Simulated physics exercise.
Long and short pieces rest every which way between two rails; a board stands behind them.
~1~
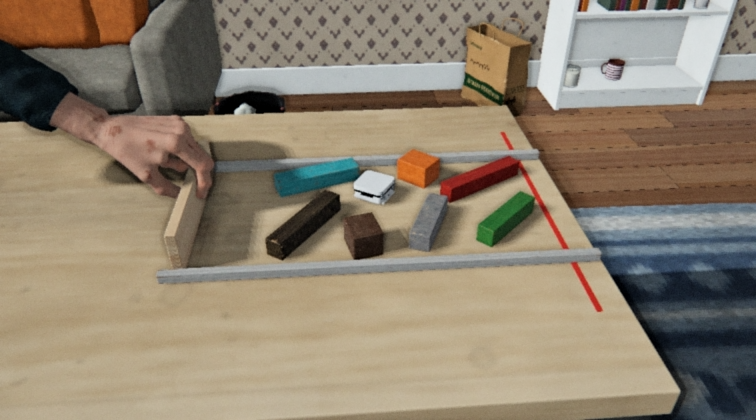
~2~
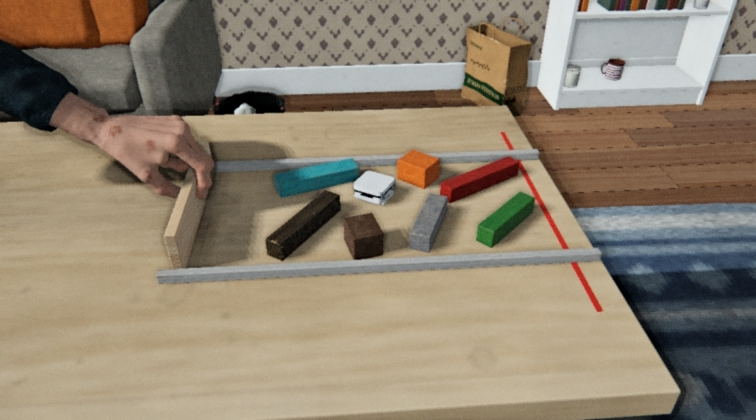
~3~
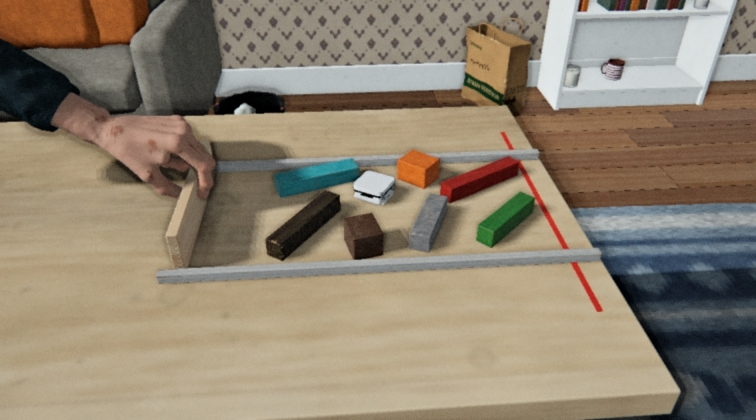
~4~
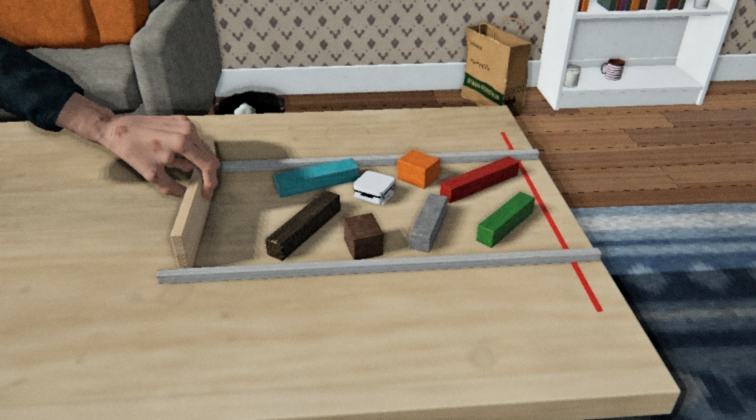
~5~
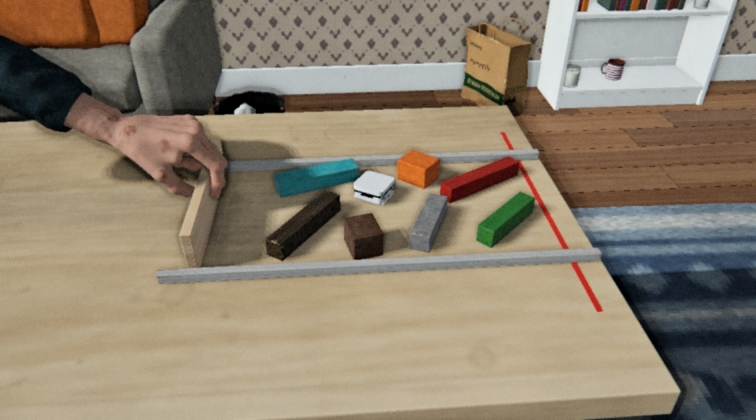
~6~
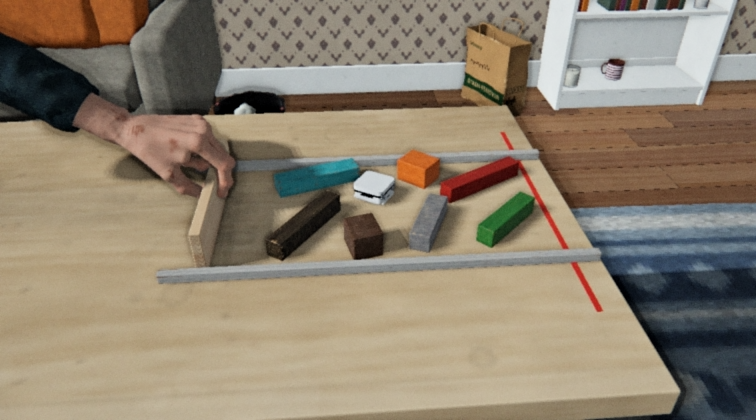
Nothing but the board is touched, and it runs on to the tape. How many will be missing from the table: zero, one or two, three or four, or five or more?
Over four drop.
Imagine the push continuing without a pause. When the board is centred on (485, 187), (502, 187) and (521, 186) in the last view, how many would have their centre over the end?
2; 2; 4.
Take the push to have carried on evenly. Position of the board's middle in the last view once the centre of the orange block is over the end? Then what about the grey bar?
The middle is at (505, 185) when it's the orange block, and at (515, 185) when it's the grey bar.
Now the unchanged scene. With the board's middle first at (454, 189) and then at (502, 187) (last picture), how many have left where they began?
Moved so far: 8, later 8.
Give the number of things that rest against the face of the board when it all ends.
Tally at the end: 1.
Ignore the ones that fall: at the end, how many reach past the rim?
The total would be 0.
Soon after, none off yet; green bar at rest near (506, 218); red bar at rest near (481, 179); orange block moved about its own width near (437, 173).
At rest, the number that fall off is five or more; fallen, turquoise bar, brown block, white case, grey bar, orange block, red bar and green bar.
